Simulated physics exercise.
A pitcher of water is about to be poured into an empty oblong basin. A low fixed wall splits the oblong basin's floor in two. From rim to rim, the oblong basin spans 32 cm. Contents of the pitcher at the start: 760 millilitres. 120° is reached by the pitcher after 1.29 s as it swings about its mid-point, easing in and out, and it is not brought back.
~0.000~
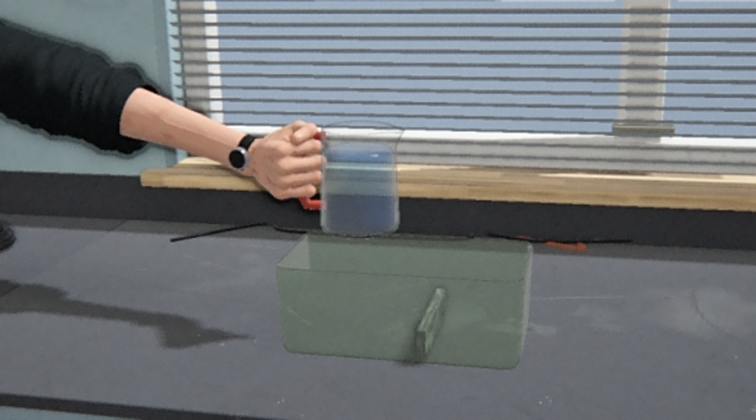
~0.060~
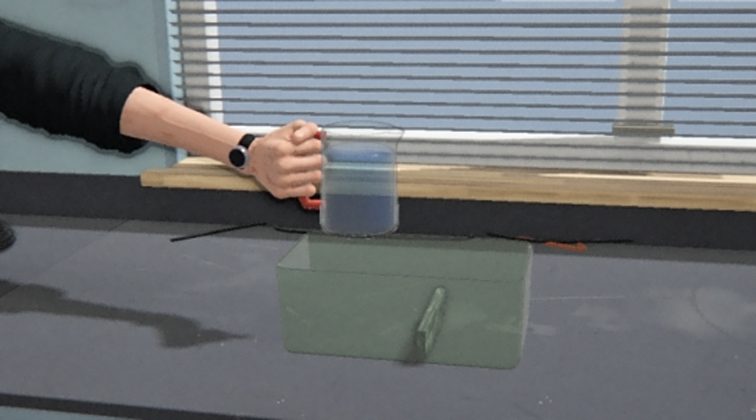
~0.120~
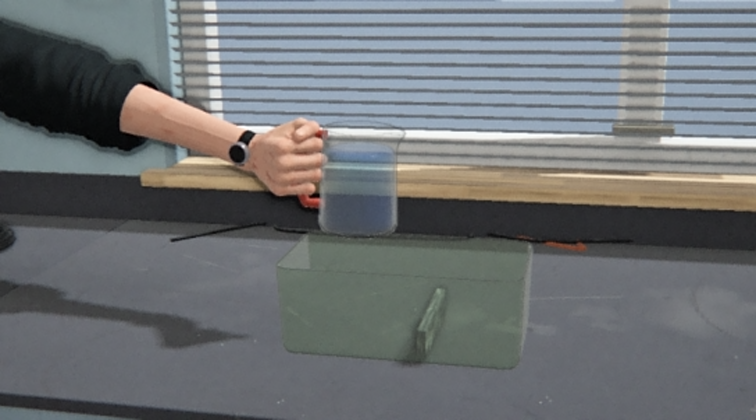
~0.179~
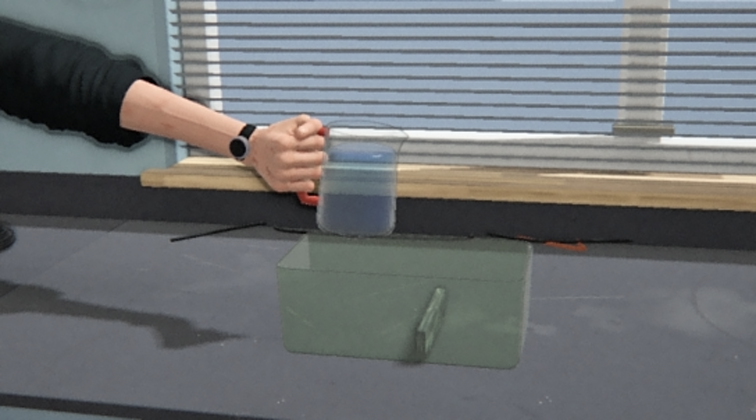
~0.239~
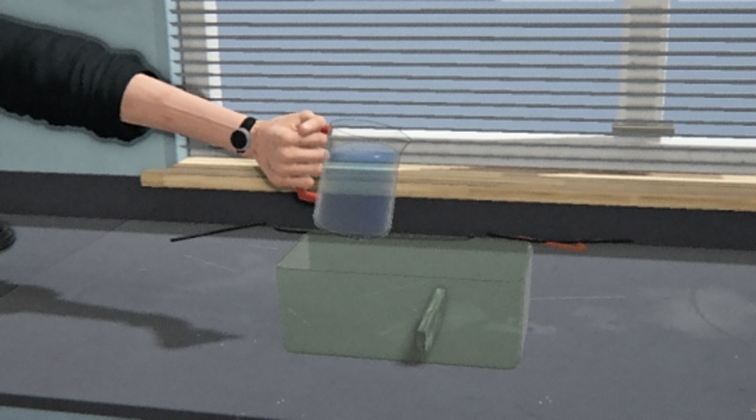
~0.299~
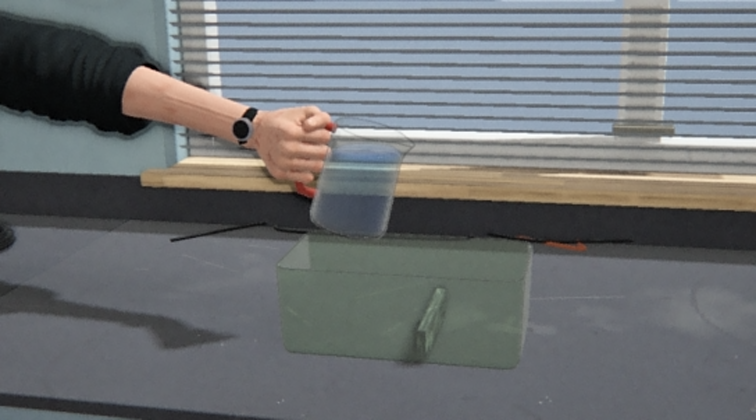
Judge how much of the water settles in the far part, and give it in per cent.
Some 82 per cent settles in the far part.
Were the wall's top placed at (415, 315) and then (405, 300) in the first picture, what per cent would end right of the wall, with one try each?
It comes to 85 per cent, and then 95 per cent.
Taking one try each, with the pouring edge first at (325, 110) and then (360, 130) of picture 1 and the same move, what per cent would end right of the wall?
First 5, then 20 per cent.
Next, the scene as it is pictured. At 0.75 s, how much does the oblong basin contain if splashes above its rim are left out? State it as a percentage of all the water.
Near 5 in a hundred.
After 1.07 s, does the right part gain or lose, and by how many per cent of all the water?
I'd say it grows by some 20.
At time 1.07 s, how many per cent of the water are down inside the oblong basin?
I reckon close to 66 per cent.
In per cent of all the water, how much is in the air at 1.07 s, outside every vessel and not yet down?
Roughly 12 per cent.
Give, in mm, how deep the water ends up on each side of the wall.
4 mm left, 34 mm right.
After 0.75 s the tilt is 75° and 85 per cent is still to pour, 0 is left of the wall and 5 right of it.
After 1.07 s the tilt is 112° and 24 per cent is still to pour, 4 is left of the wall and 61 right of it.
After 1.42 s the tilt is 120° and 0 per cent is still to pour, 15 is left of the wall and 83 right of it.
After 1.79 s the tilt is 120° and 0 per cent is still to pour, 16 is left of the wall and 82 right of it.
In the end 16 per cent lies left of the wall, 82 right of it and 1 outside.
